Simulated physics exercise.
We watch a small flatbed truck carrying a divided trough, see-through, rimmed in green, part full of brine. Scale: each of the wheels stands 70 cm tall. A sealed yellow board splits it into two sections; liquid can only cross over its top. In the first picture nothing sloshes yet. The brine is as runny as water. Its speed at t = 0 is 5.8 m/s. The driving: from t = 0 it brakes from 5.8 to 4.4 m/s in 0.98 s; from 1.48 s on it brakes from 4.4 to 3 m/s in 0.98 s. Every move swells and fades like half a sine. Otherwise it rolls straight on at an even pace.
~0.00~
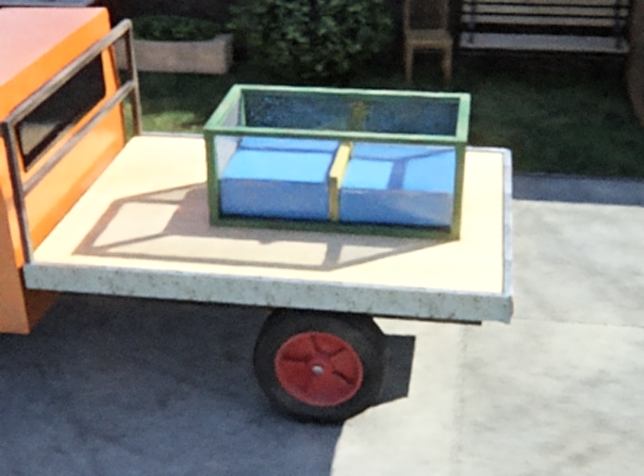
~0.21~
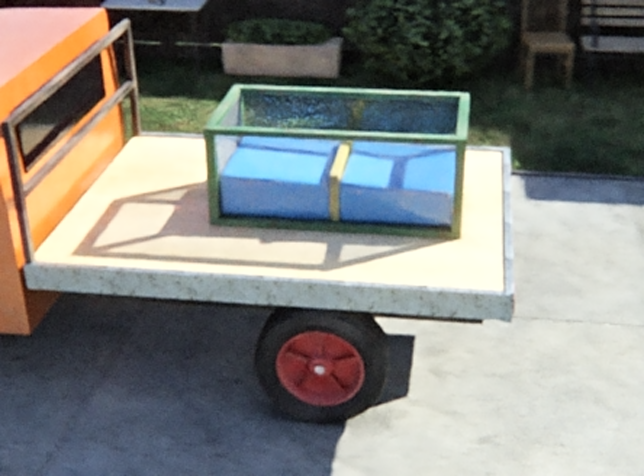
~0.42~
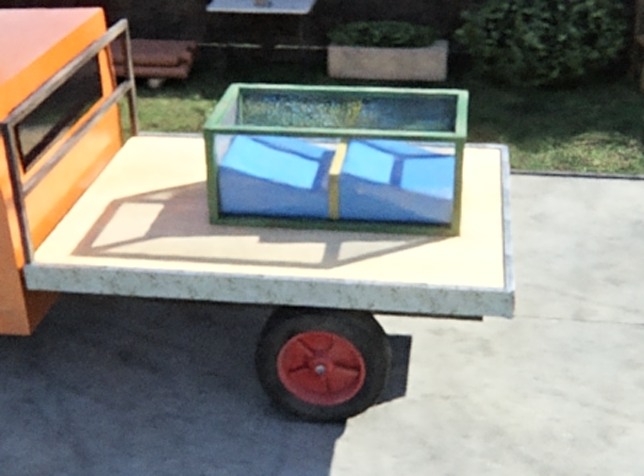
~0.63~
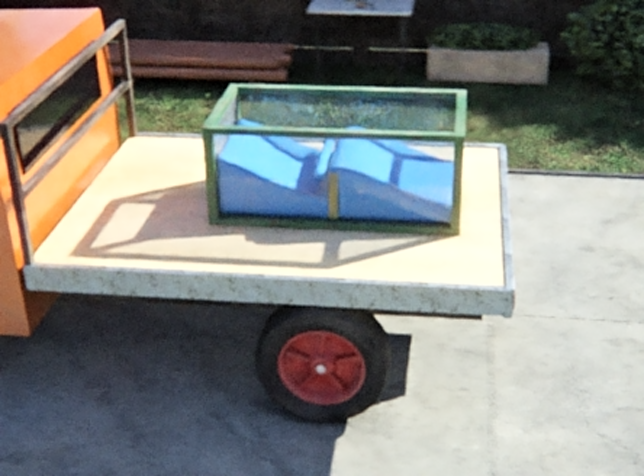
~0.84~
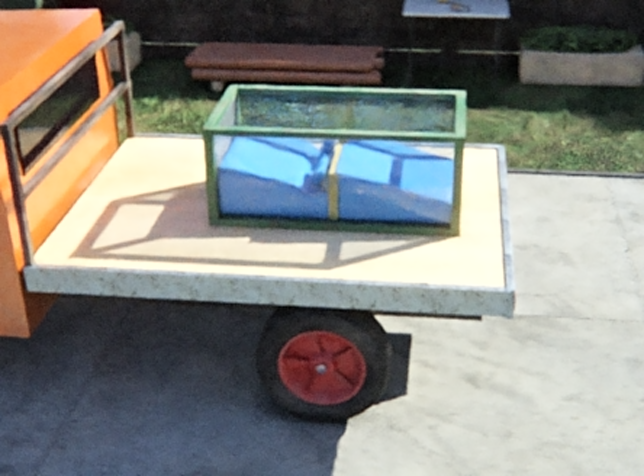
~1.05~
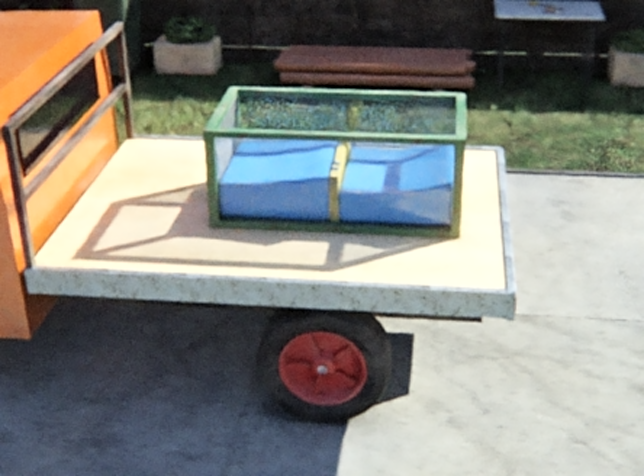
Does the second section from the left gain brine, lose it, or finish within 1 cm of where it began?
That section finishes lower.
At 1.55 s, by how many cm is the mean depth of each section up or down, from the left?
From the left: 1 up, 1 down.
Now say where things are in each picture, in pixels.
The first frame shows levels, left to right, (280, 176), (402, 182); board top at (334, 177); the front is on the left, levels are read along the near wall; a wheel hub at (317, 374).
The second frame shows levels, left to right, (281, 175), (402, 183).
The third frame shows levels, left to right, (280, 176), (401, 180).
The fourth frame shows levels, left to right, (279, 177), (400, 181).
The fifth frame shows levels, left to right, (279, 173), (400, 181).
The sixth frame shows levels, left to right, (280, 175), (401, 187); a wheel hub at (322, 374).
By 1.55 s the sections hold 23, 21 cm, left to right.
By 2.25 s the sections hold 24, 20 cm, left to right.
By 2.95 s the sections hold 24, 20 cm, left to right.
By 5.45 s the sections hold 24, 20 cm, left to right.
